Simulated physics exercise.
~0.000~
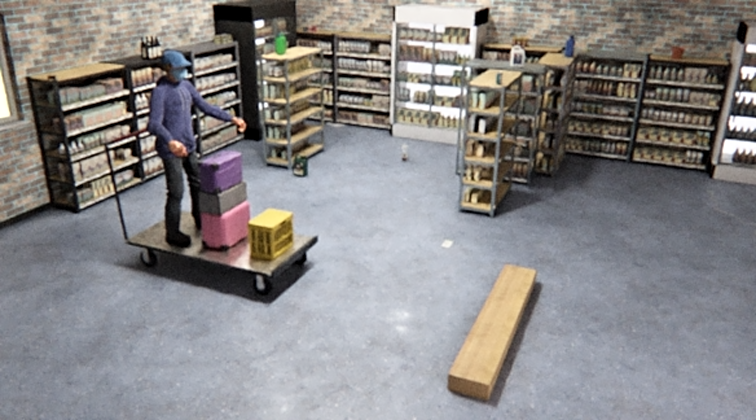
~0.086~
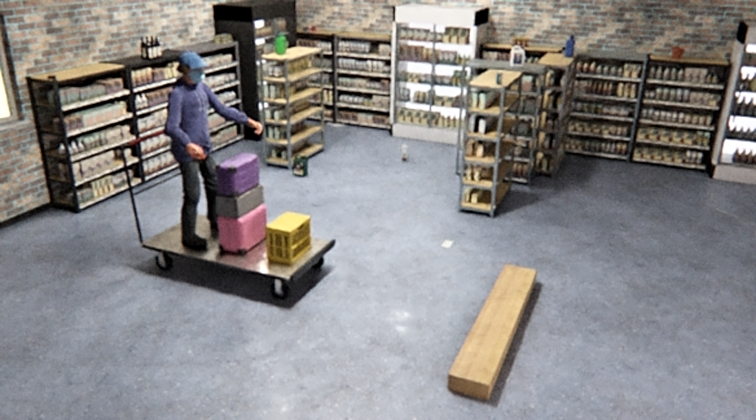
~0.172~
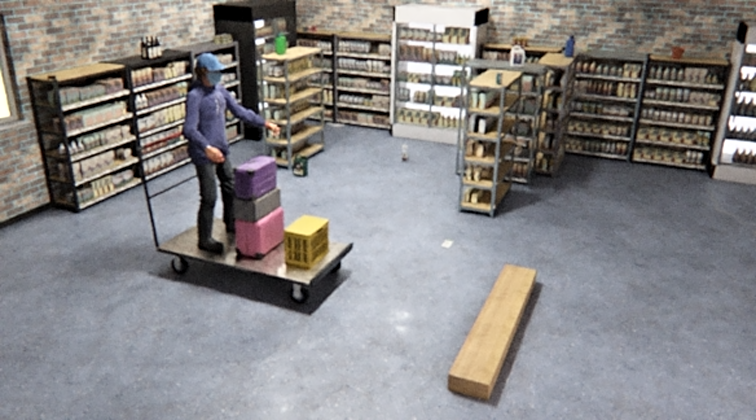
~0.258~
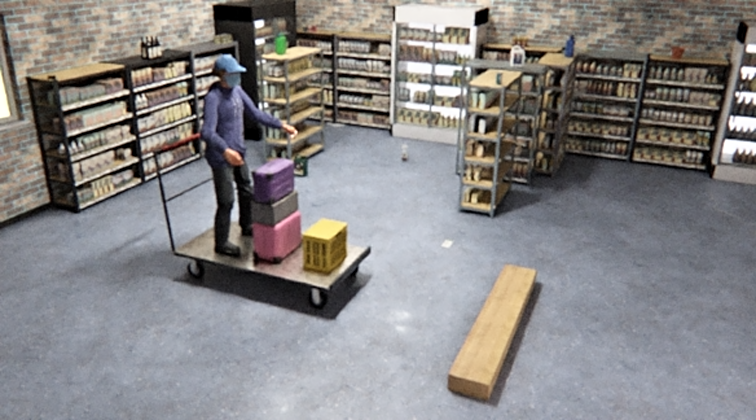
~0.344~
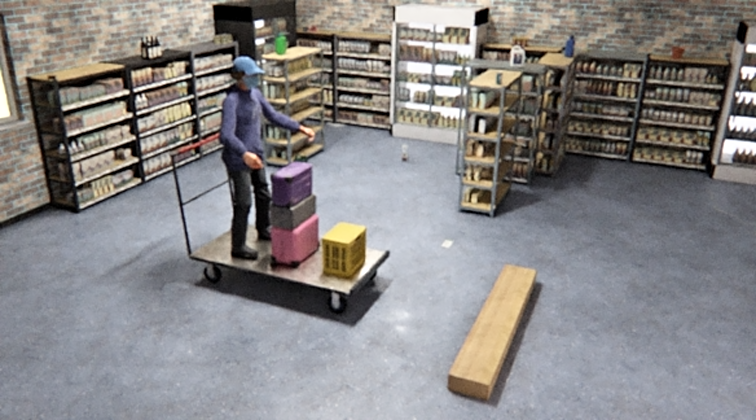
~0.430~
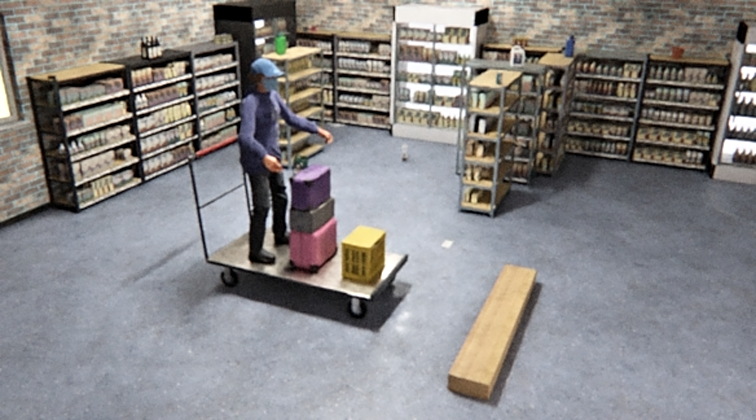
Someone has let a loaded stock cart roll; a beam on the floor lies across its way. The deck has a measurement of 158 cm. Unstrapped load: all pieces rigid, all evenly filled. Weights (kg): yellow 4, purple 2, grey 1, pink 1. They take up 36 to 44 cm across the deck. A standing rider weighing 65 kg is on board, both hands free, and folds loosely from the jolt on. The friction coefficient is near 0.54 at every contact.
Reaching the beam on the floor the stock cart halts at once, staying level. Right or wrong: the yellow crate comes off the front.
Right.
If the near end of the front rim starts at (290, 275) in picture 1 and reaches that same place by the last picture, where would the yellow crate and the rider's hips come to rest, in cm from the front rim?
Yellow: 20 cm behind; hips: 80 cm behind.
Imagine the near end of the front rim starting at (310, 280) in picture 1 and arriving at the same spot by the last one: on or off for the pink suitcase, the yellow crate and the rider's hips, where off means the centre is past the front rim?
Result: Pink secure, yellow secure, hips secure.
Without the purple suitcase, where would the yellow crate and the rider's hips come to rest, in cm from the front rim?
In that case yellow 110 past, hips 30 past.
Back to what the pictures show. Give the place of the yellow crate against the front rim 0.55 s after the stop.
Around 20 cm beyond the front rim.
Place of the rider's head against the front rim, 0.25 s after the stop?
Position: Approx. 60 cm behind the front rim.
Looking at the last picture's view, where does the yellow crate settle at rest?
Resting point approx. (552, 327).
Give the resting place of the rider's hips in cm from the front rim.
About 10 cm past the rim.
Impact comes at 0.84 s.
After 1.09 s the yellow crate is 5 cm behind the rim, tilted 40°, near (490, 275) in the last picture's view.
After 1.39 s the yellow crate is 18 cm past the rim, tilted 145°, near (516, 296) in the last picture's view.
After 1.84 s the yellow crate is 48 cm past the rim, tilted 90°, near (552, 327) in the last picture's view.
At rest, 3.5 s, past the rim, yellow crate, purple suitcase, grey parcel and the rider's hips; behind it, pink suitcase.
